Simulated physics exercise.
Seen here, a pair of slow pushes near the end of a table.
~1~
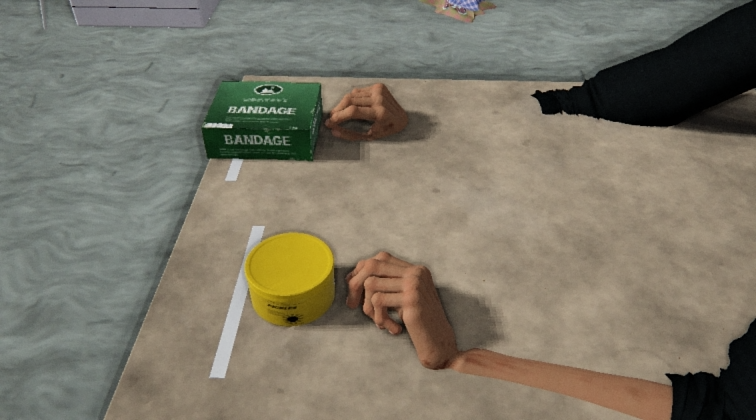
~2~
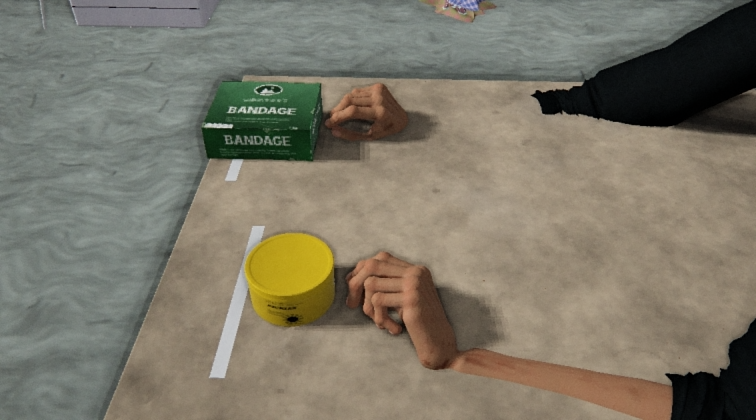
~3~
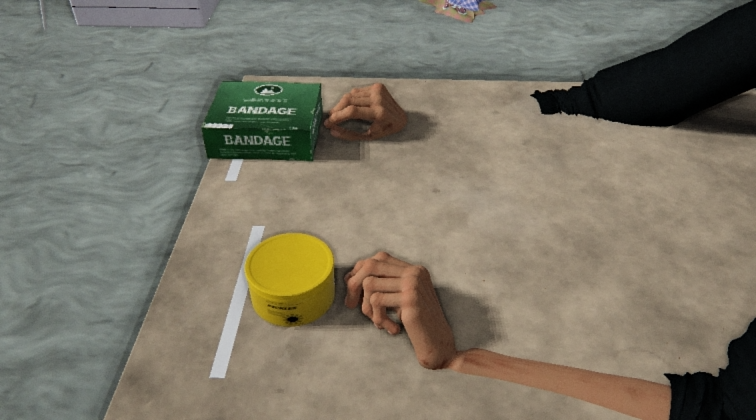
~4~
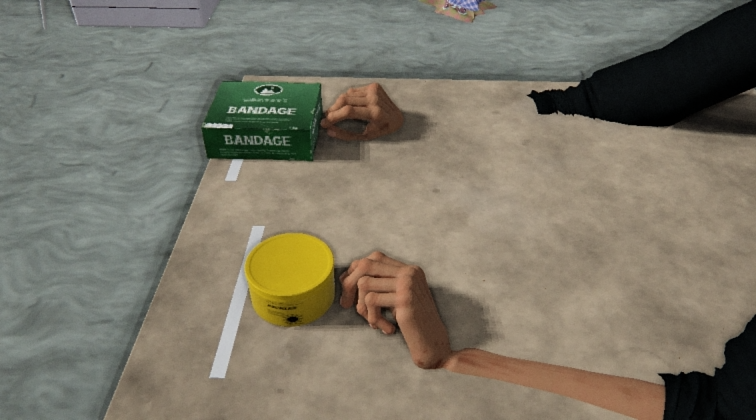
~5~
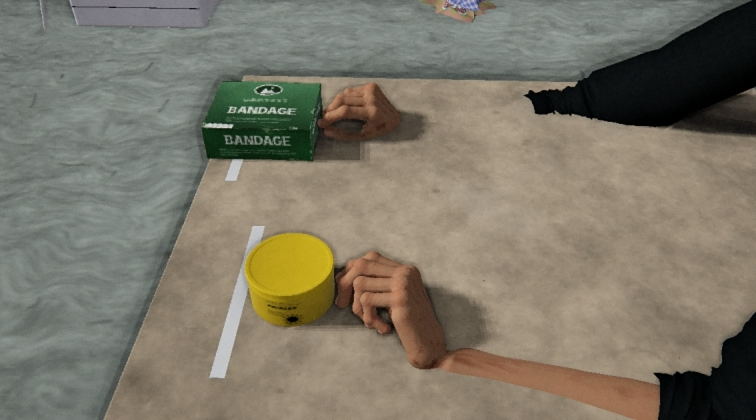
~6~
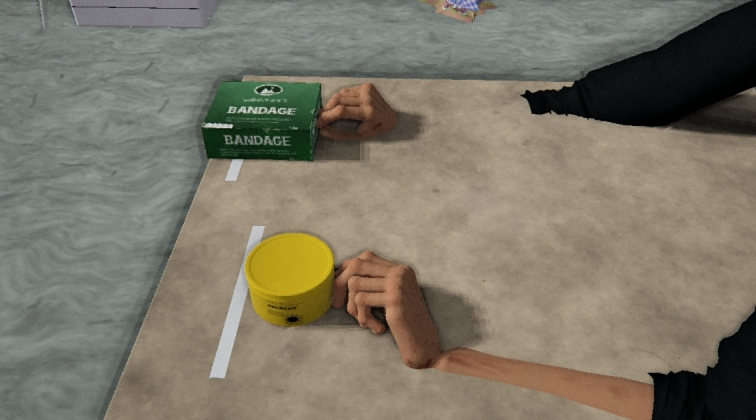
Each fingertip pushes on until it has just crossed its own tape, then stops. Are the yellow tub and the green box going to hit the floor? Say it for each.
In the end the yellow tub is still on the table, the green box drops to the floor.
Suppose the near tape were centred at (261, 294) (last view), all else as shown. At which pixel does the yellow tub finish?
Near (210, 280).
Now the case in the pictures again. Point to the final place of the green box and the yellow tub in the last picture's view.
Near (329, 401) and (188, 276).
Then, 2.00 s past the last view, yellow tub travelled about its own width near (192, 276); green box in the air near (203, 247).
Finally, the yellow tub stays on the table, near (187, 276); the green box goes over the edge, near (328, 401).
